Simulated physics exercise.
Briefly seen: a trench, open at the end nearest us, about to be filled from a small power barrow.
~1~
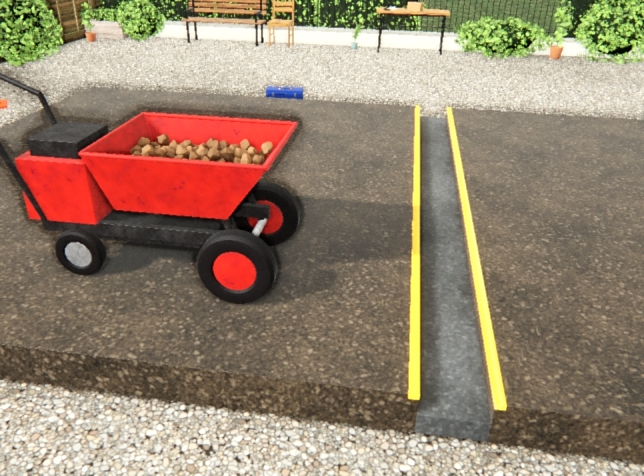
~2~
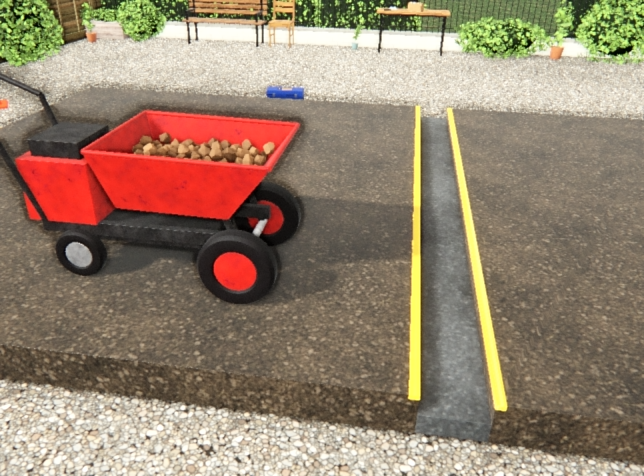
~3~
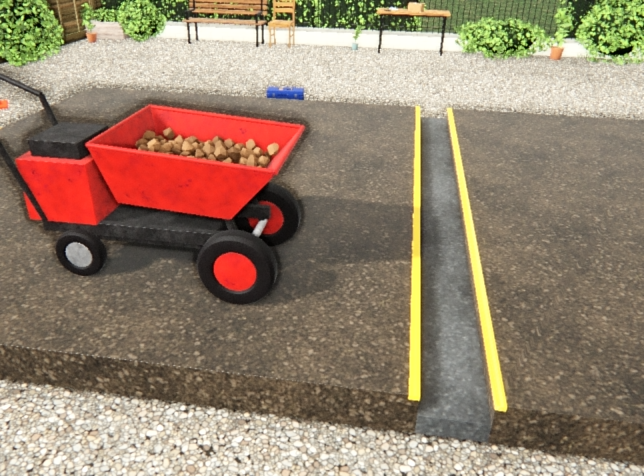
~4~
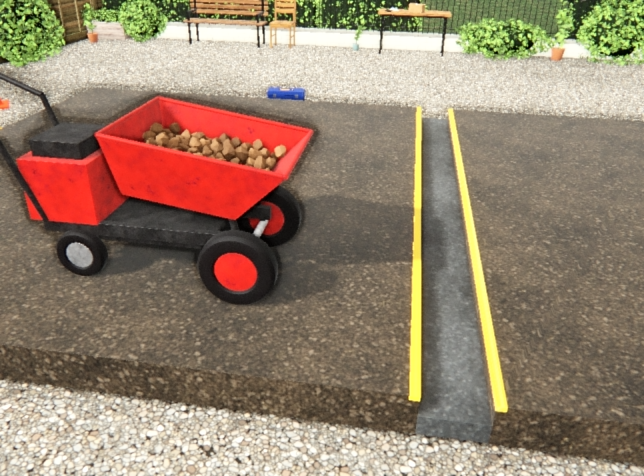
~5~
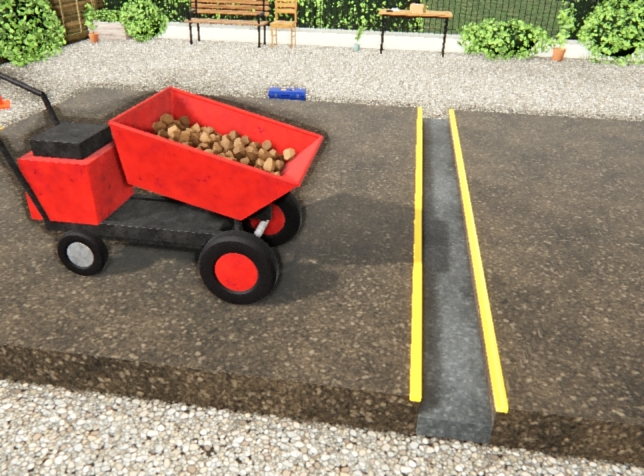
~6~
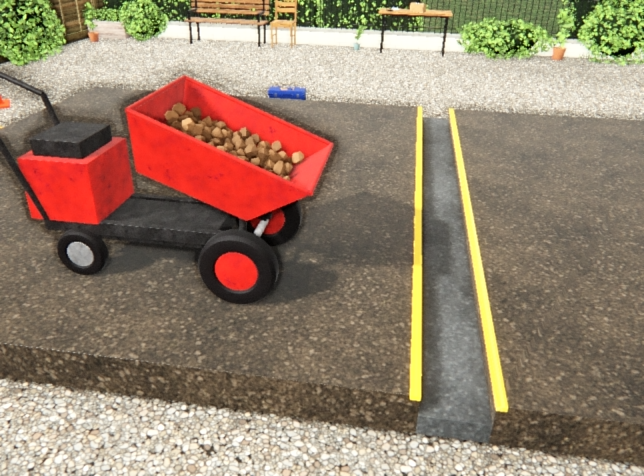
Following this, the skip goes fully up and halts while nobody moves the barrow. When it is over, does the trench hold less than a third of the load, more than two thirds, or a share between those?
Looks to me like the trench gets one-third to two-thirds of the load.
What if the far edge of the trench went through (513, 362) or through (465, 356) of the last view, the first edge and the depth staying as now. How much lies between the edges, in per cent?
First one: 40 per cent; second one: 40 per cent.
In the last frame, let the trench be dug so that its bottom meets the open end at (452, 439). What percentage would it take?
I'd put it at about 40 in a hundred.
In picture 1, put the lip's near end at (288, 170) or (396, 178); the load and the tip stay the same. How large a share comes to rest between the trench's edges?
The shares come out close to 60 and 20 per cent, in that order.
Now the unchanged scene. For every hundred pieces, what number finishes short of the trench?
Close to 45 in a hundred.
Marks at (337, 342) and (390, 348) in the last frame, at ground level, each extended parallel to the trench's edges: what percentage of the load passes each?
I'd say some 90 in a hundred, and after that 60 in a hundred.
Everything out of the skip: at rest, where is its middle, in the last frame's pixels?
The centre ends up roughly at (417, 279).
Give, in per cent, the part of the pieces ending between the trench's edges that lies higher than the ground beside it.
Around 5 in a hundred.
Soon, skip tipped steeply; all in the skip.
A while on, skip tipped right over; most in the skip; about a quarter short of the trench; a stray few in or heaped over the trench; a stray few falling.
Towards the end, skip tipped right over; a small part in the skip; about half short of the trench; about a third in or heaped over the trench.
Finally, skip tipped right over; a small part in the skip; about half short of the trench; about half in or heaped over the trench; none beyond it.
